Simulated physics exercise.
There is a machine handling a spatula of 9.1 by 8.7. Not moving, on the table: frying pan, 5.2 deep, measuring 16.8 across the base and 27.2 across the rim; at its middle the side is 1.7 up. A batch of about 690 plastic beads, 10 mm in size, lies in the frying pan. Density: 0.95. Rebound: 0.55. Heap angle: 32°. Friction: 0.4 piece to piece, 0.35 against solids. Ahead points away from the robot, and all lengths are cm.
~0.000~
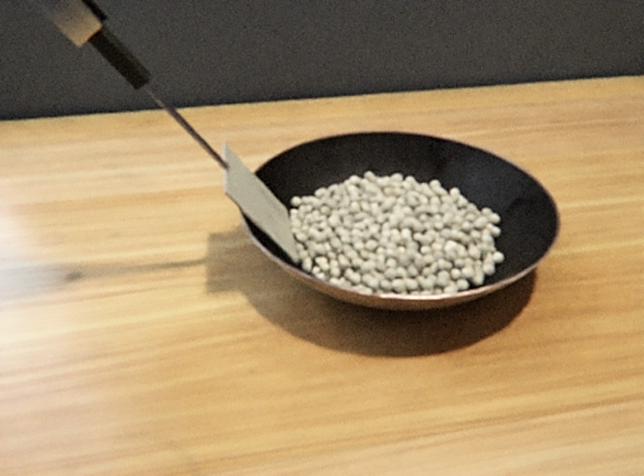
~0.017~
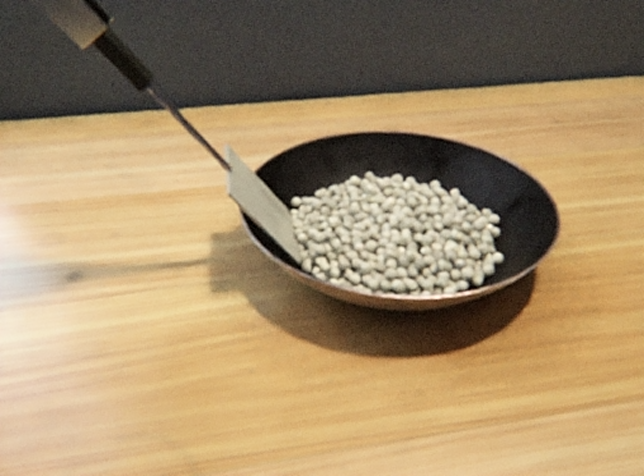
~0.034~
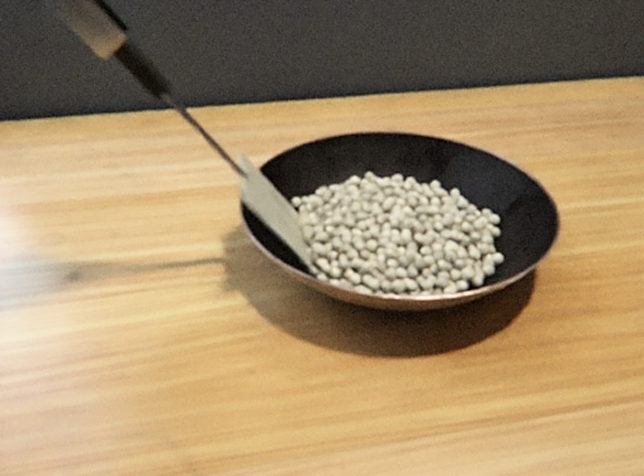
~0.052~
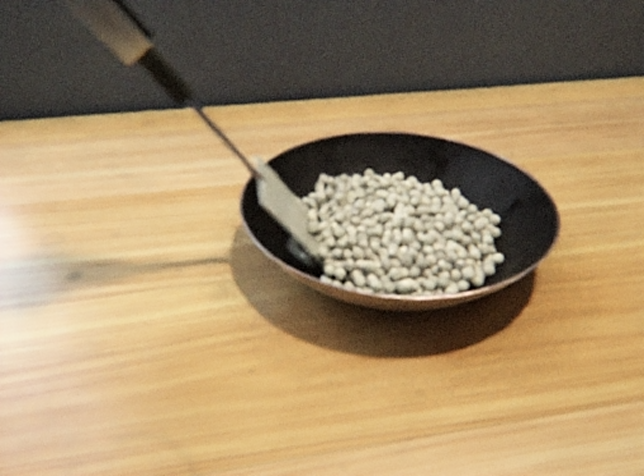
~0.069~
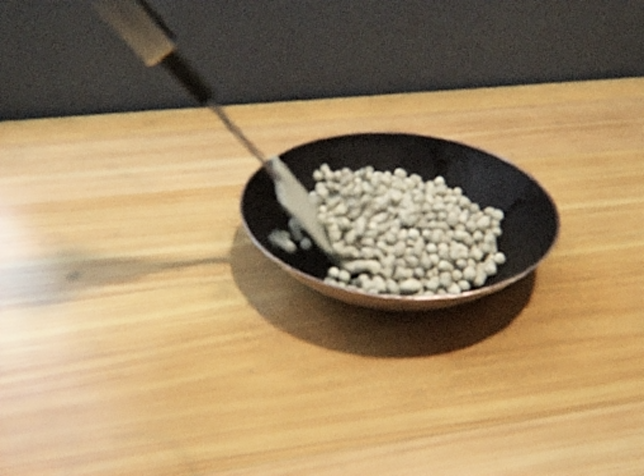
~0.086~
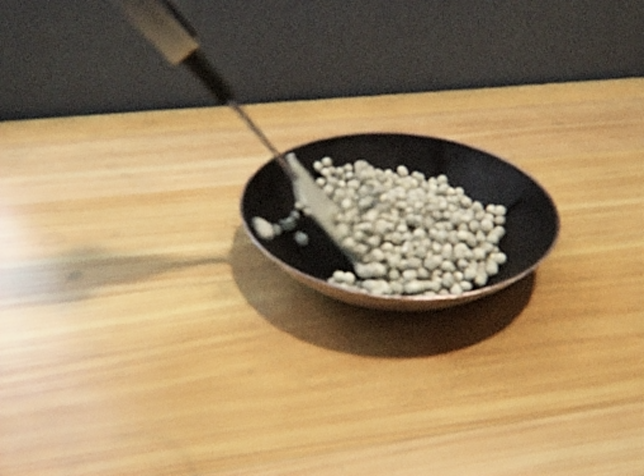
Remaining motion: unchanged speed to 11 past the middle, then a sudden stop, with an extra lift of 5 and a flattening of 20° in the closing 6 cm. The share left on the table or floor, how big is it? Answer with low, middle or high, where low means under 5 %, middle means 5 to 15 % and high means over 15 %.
High.
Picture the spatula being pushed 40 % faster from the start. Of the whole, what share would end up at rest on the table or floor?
Estimated share: Some 35 %.
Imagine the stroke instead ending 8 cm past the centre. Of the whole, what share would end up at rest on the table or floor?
I'd expect close to 15 per cent then.
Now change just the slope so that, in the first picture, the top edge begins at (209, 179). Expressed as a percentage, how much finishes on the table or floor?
Roughly 30%.
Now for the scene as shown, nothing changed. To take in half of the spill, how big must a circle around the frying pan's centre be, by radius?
I'd say some 44 centimetres, give or take.
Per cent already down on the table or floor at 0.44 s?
I'd put it at around 10 per cent.
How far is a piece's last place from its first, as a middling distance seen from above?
4 cm.
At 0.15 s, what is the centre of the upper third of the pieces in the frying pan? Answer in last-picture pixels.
It sits at about (415, 209).
After 0.15 s, sloping 56°, highest piece 12 above the table; 687 in the frying pan, 2 on the blade or in flight.
After 0.21 s, sloping 50°, highest piece 14 above the table; 686 in the frying pan, 3 on the blade or in flight.
After 0.44 s, sloping 36°, highest piece 18 above the table; 505 in the frying pan, 56 on the table or floor, 128 on the blade or in flight.
After 1.49 s, sloping 36°, highest piece 4 above the table; 505 in the frying pan, 184 on the table or floor.
At rest, 505 in the frying pan, 184 on the table or floor. That is 27 % on the table or floor.
